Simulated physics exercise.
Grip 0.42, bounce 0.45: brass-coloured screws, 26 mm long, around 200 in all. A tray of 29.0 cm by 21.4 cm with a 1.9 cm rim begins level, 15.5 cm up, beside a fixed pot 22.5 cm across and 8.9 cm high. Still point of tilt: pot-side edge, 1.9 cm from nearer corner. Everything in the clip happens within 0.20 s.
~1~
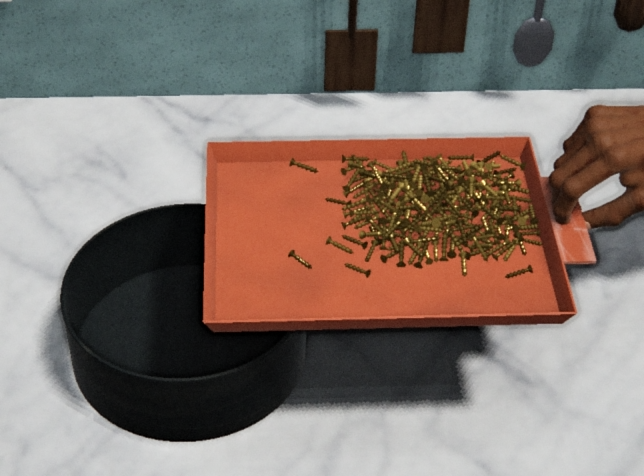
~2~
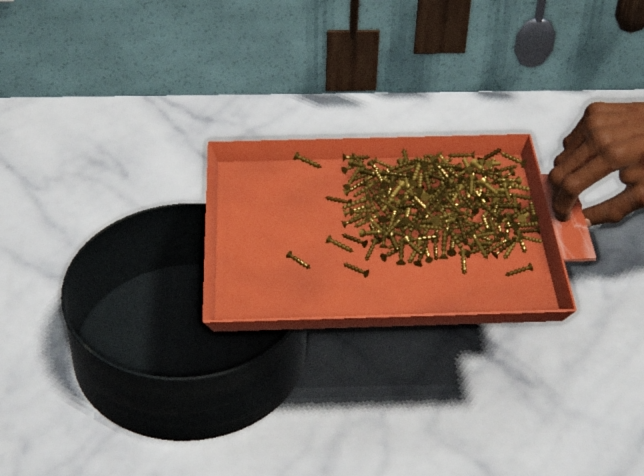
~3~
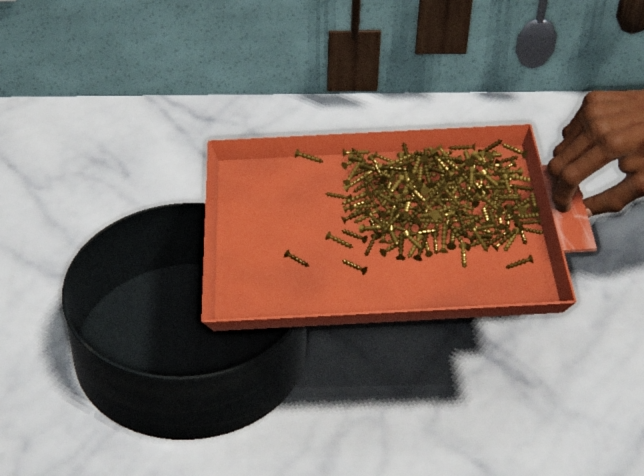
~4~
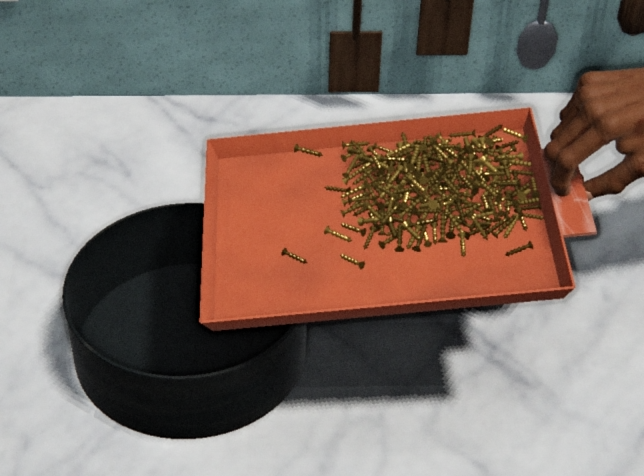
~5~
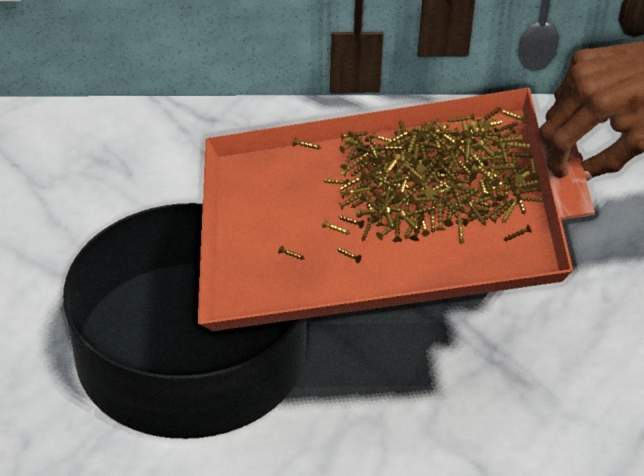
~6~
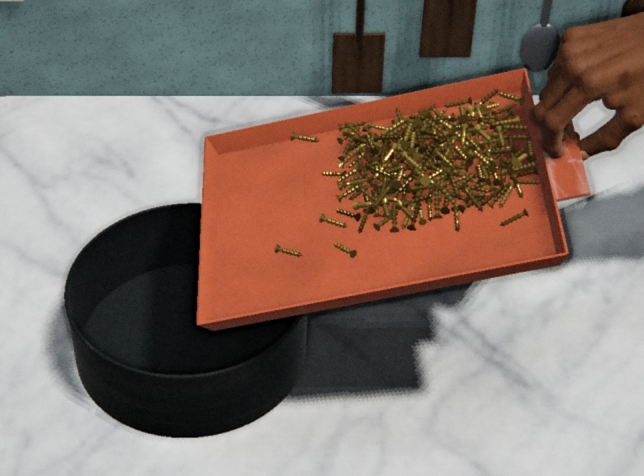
On a white marble counter before a teal wall with hanging utensils, the view looks down from a fixed position. A heap of brass-coloured screws lies on the right side of an orange tray, with a few strays nearby, and the tray's left end overlaps a round black pot. A hand at the right gradually raises the handle end, tilting the tray leftward while the screws stay bunched.
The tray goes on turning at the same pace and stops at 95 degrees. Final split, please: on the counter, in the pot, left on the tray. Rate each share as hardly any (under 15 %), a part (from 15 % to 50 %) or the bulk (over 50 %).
Counter: A part; pot: The bulk; left on the tray: Hardly any.
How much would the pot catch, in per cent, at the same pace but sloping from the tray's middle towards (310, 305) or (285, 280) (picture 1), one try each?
Estimate: Some 0 % and some 5 % respectively.
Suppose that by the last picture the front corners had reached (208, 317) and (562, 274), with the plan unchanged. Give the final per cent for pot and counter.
In the pot: 15 per cent; on the counter: 85 per cent.
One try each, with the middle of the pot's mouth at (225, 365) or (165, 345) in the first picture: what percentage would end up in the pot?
First try about 45 per cent, second try about 85 per cent.
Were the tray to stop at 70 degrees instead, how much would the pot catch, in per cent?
It would be near 65 per cent.
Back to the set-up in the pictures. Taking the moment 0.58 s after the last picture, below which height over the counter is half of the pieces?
About 12 centimetres.
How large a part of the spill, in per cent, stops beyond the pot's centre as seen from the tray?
100 %.
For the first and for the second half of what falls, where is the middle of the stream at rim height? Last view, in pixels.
At roughly (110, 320) first, later on at (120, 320).
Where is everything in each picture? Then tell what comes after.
The first frame shows tray tilt 0 degrees, front corners at (213, 315) and (566, 307); middle of the pieces at (439, 206); pot at (185, 286).
The second frame shows tray tilt 1 degrees, front corners at (213, 315) and (566, 304); middle of the pieces at (439, 204).
The third frame shows tray tilt 3 degrees, front corners at (211, 314) and (565, 296); middle of the pieces at (440, 197).
The fourth frame shows tray tilt 7 degrees, front corners at (209, 315) and (564, 282), lowest corner left front; middle of the pieces at (433, 179).
The fifth frame shows tray tilt 11 degrees, front corners at (207, 315) and (561, 265), lowest corner left front; middle of the pieces at (430, 166).
The sixth frame shows tray tilt 16 degrees, front corners at (206, 316) and (557, 248), lowest corner left front; middle of the pieces at (427, 154); pot at (187, 284).
Then, 0.35 s after the last picture, tilt 55 degrees; the tray holds 100 %, the pot 0 %.
Then, 0.58 s after the last picture, tilt 80 degrees; the tray holds 20 %, the pot 25 %.
Then, 0.92 s after the last picture, tilt 95 degrees; the tray holds 0 %, the pot 65 %.
In the end, counter 35 %, pot 65 %, tray 0 %.
